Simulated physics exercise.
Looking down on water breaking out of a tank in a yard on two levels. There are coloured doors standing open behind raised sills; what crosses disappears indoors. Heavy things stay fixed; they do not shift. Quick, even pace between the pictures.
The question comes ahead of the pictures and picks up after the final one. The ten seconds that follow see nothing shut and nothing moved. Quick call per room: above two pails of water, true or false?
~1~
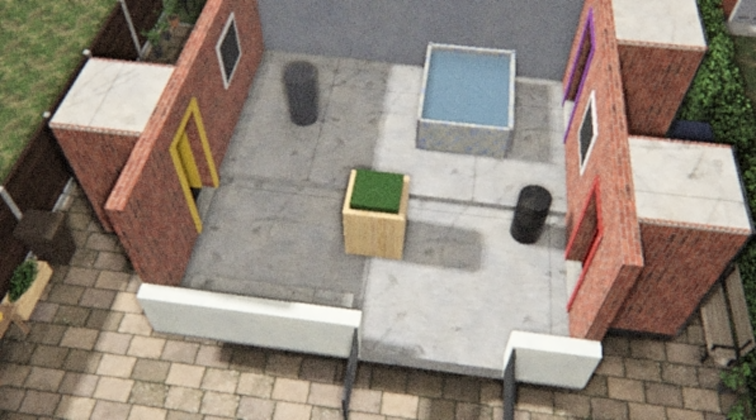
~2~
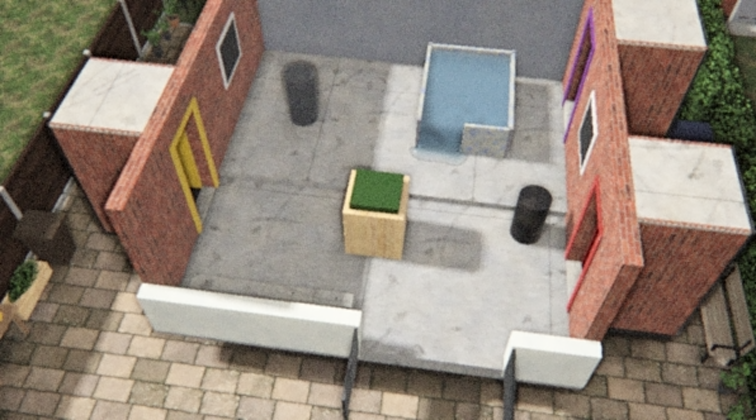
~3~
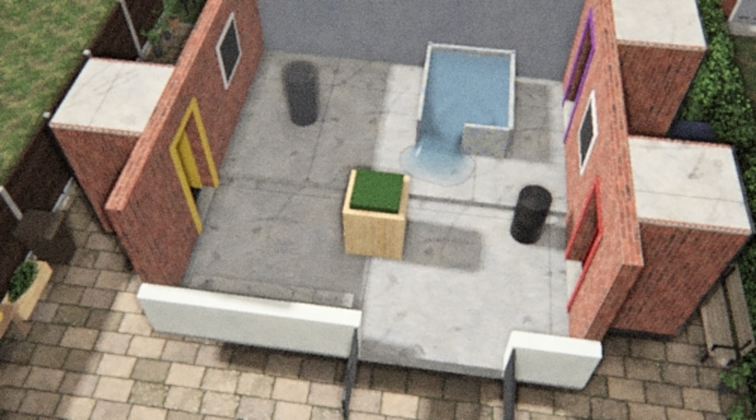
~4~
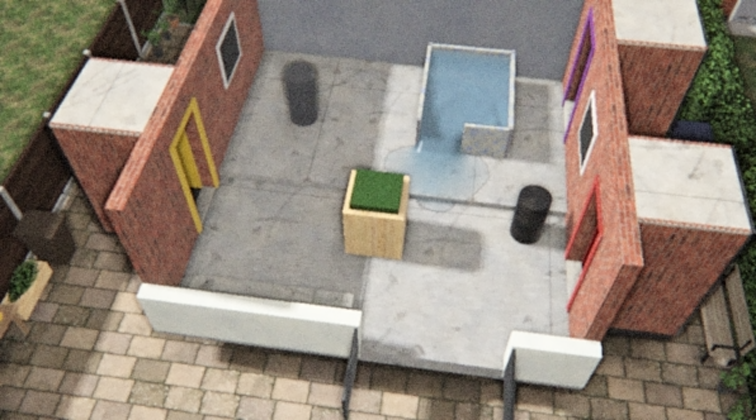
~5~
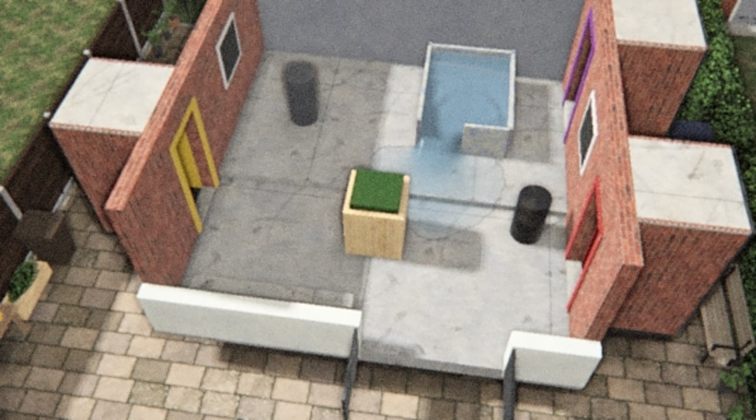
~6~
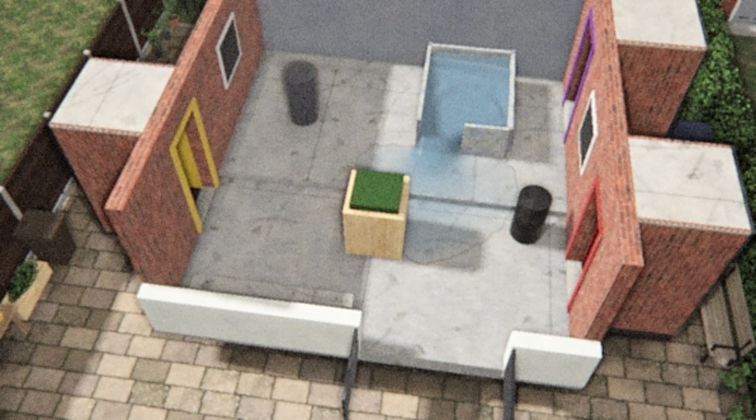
Yellow door: True; purple door: False; red door: True.
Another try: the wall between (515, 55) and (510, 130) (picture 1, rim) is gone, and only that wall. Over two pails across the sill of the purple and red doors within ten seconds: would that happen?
Well, the purple one crosses the threshold, and the red one crosses the threshold too.
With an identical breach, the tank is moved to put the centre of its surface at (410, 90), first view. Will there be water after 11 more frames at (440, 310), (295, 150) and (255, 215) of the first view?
First one stays unwetted, next one stays unwetted, last one gets inundated.
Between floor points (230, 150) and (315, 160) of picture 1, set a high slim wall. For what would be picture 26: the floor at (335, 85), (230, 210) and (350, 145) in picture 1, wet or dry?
Taking the points in order - unwetted, wetted, unwetted.
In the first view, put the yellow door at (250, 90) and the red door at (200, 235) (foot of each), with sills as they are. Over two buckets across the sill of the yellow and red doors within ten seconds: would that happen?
As it turns out, the yellow door keeps clear and so does the red door, which spills past too.
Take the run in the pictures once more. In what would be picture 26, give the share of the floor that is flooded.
Close to 45 %.
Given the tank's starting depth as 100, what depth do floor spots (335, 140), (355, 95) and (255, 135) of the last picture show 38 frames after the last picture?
Roughly 0, 0 and 0 per cent, in turn.
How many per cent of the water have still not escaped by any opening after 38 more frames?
It comes to roughly 66 per cent.
A moment on, water covers 25 % of the floor; the yellow door not reached, the purple door not reached, the red door not reached.
Next, water covers 40 % of the floor; the yellow door wet at the sill, nothing in, the purple door not reached, the red door not reached.
Then, water covers 45 % of the floor; the yellow door over two buckets in, the purple door not reached, the red door wet at the sill, nothing in.
Later, water covers 50 % of the floor; the yellow door far over two buckets in, the purple door not reached, the red door under two buckets in.
In the end, water covers 50 % of the floor; the yellow door far over two buckets in, the purple door not reached, the red door over two buckets in.
